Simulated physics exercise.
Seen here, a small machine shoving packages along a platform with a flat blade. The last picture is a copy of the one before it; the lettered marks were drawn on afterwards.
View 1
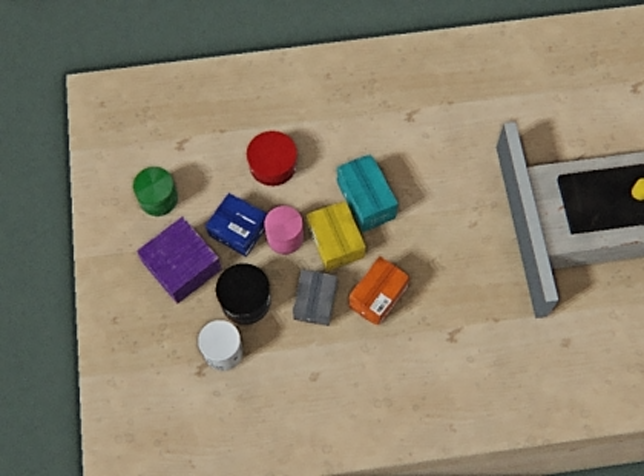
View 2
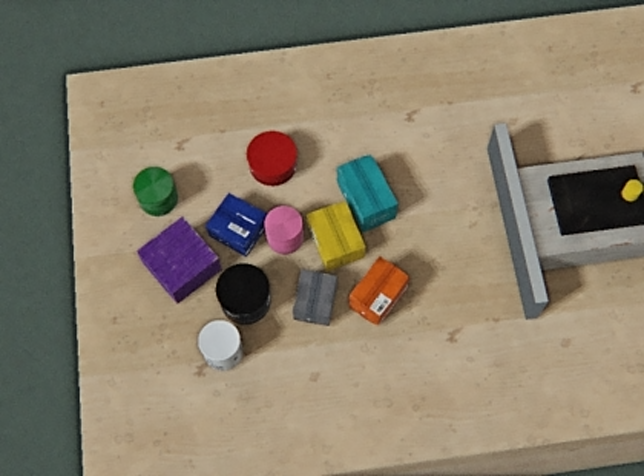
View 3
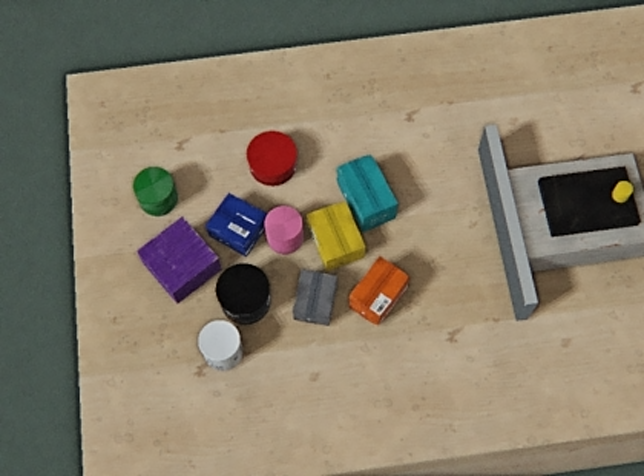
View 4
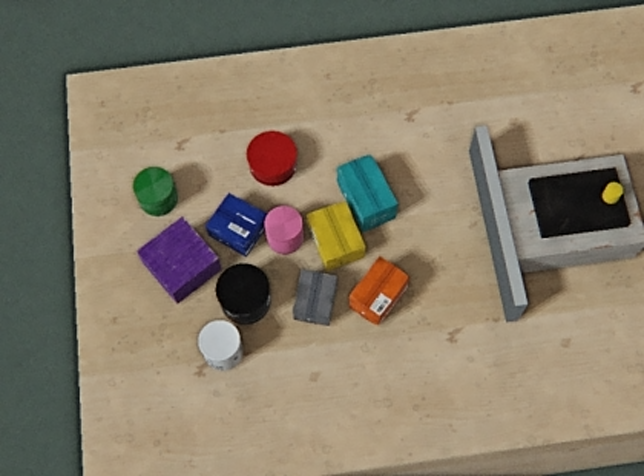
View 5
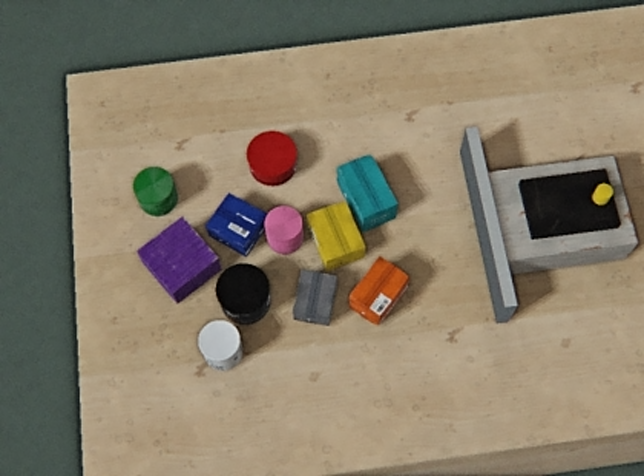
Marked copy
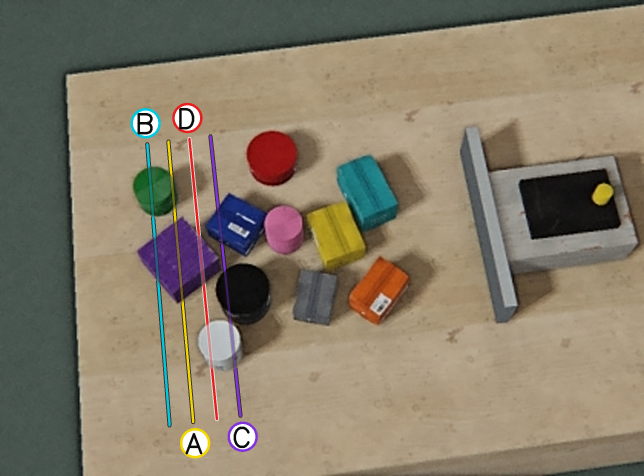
In the video, a small grey machine with a flat front blade moves slowly left across a wooden surface toward a cluster of colourful boxes and cylinders, which stay still, with a gap remaining between them and the blade.
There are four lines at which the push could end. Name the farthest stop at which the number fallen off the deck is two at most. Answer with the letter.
No third one falls up to B.
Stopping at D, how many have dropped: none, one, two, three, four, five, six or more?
In all, none.
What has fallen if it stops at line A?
The purple crate goes over.
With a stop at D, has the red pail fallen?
By then, no.
On the marked copy, A at (180, 274); B at (158, 277); C at (225, 268); D at (202, 271).
Taking B. A third of the way, robot (444, 220); orange parcel (348, 307); blue parcel (232, 225).
Two thirds of the way, robot (323, 235); purple crate (139, 265); black pail (151, 331).
When it is over, robot (229, 247); black pail over the edge; purple crate over the edge; two fallen.
As for the rest, A is within the limit but short; C is within the limit but short; D is within the limit but short.
